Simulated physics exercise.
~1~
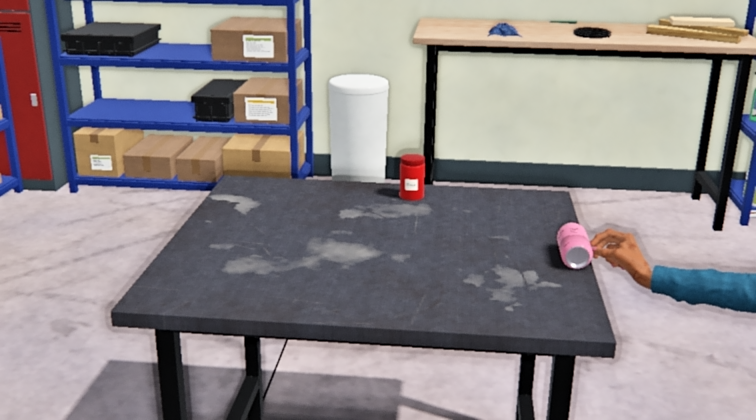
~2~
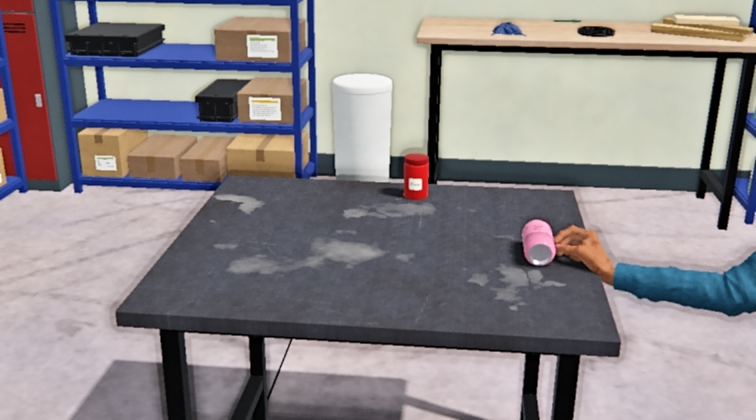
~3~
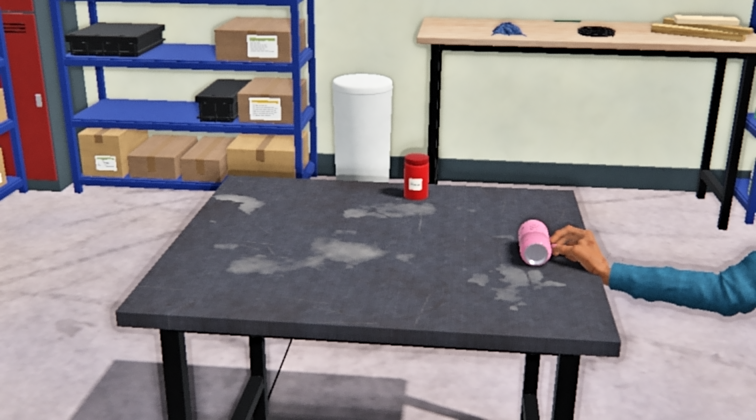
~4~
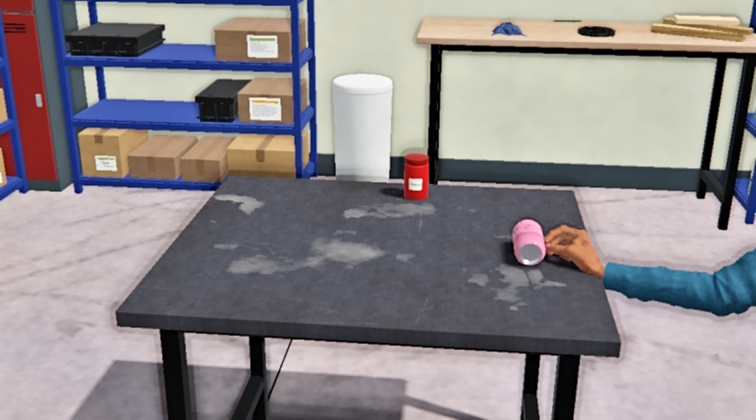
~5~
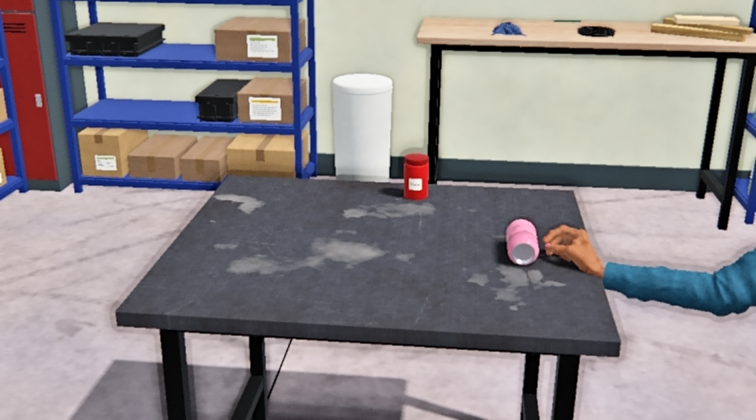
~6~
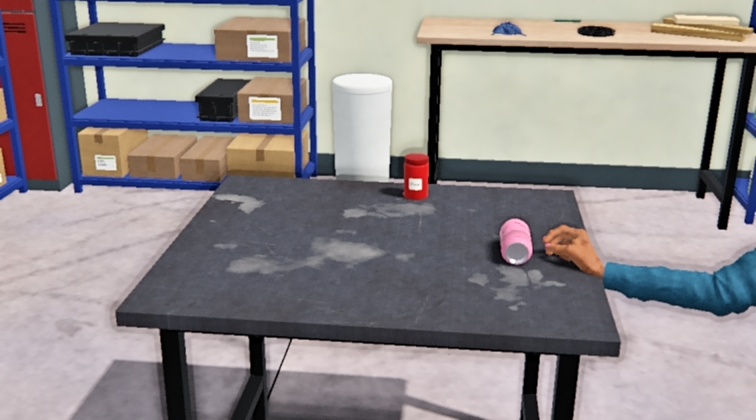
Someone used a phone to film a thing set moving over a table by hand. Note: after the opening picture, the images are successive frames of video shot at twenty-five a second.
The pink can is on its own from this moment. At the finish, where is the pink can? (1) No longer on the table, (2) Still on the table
Answer: 2.
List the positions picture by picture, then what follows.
Under the hand; pink can (574, 245), in the first frame.
Under the hand; pink can (538, 243), in the second frame.
Under the hand; pink can (535, 242), in the third frame.
Pink can (529, 242), in the fourth frame.
Pink can (522, 242), in the fifth frame.
Pink can (516, 241) shifted a little, in the sixth frame.
Then, 0.10 s on from there, pink can shifted about its own width near (501, 241).
Then, 0.30 s on from there, pink can shifted well along near (475, 239).
Then, 0.50 s on from there, pink can shifted well along near (455, 238).
Then, 0.90 s on from there, pink can shifted well along near (430, 237).
In the end, moved from the start, pink can. At the end, from the last picture's camera, pink can near (424, 237).
